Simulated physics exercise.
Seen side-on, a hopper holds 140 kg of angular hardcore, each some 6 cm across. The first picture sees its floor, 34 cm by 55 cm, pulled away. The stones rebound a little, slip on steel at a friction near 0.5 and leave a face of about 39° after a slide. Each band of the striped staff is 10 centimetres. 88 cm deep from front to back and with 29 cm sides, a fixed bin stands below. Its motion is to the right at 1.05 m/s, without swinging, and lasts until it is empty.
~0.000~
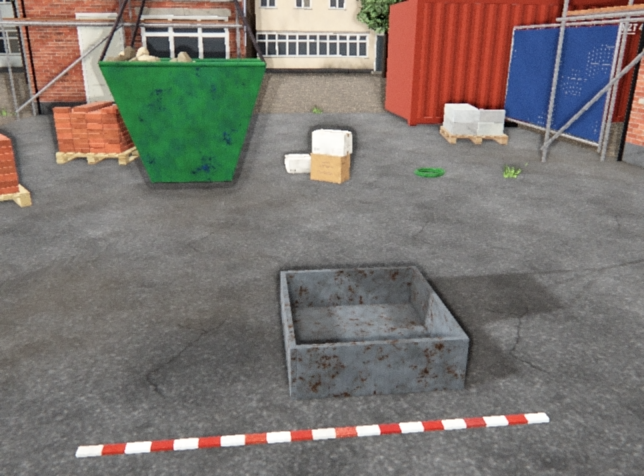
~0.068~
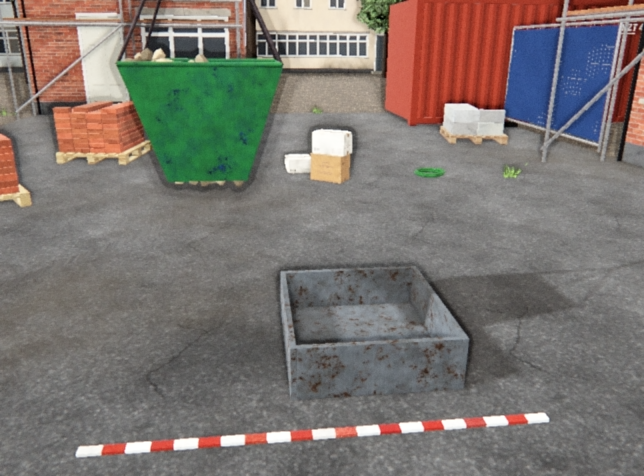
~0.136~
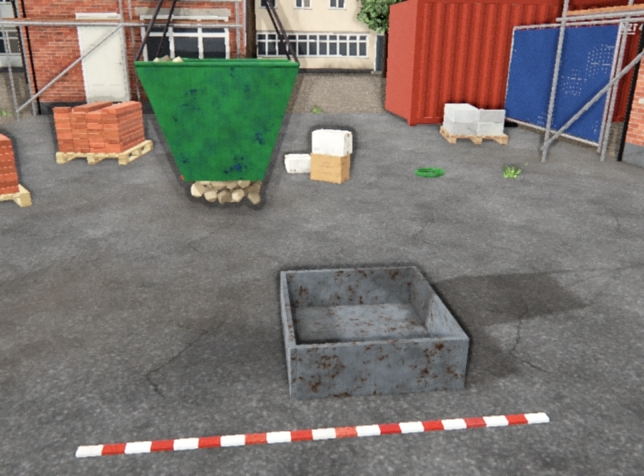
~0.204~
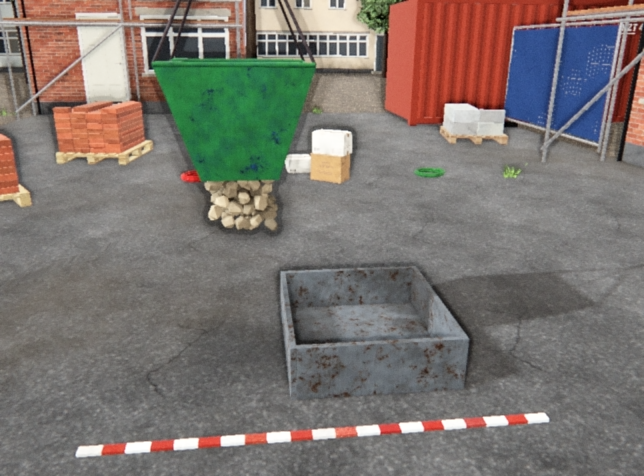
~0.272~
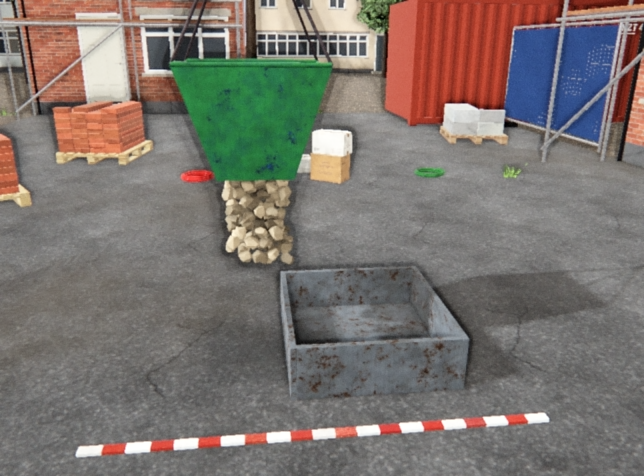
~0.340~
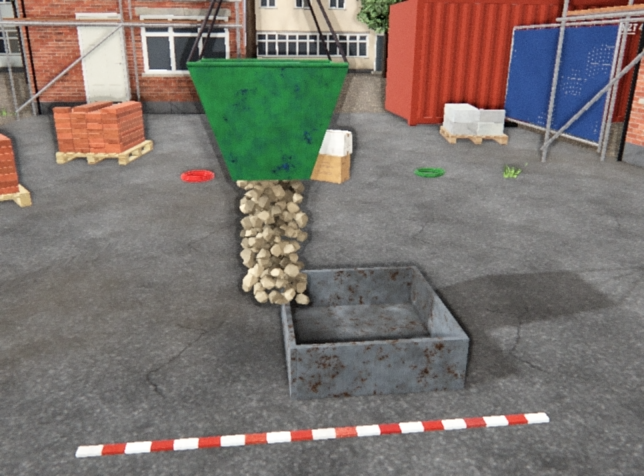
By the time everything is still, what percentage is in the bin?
About 90 per cent is there.
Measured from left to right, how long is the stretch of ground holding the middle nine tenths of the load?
The stretch is roughly 90 cm long.
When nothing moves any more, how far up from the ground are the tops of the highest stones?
The topmost stones rest about 24 cm above the ground.
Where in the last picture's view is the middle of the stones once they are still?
They end up centred close to (359, 329).
After 0.7 s, 1 % in the hopper, 10 % falling or lying left of the bin, 90 % falling or lying in the bin; the stones farthest right are at (401, 335).
After 1.1 s, 0 % in the hopper, 10 % falling or lying left of the bin, 90 % falling or lying in the bin; the stones farthest right are at (425, 324).
After 1.7 s, 0 % in the hopper, 10 % falling or lying left of the bin, 90 % falling or lying in the bin; the stones farthest right are at (428, 331).
After 2.6 s, 0 % in the hopper, 10 % falling or lying left of the bin, 90 % falling or lying in the bin; the stones farthest right are at (428, 331).
After 4.5 s, 0 % in the hopper, 10 % left of the bin, 90 % in the bin; the stones farthest right are at (428, 331).
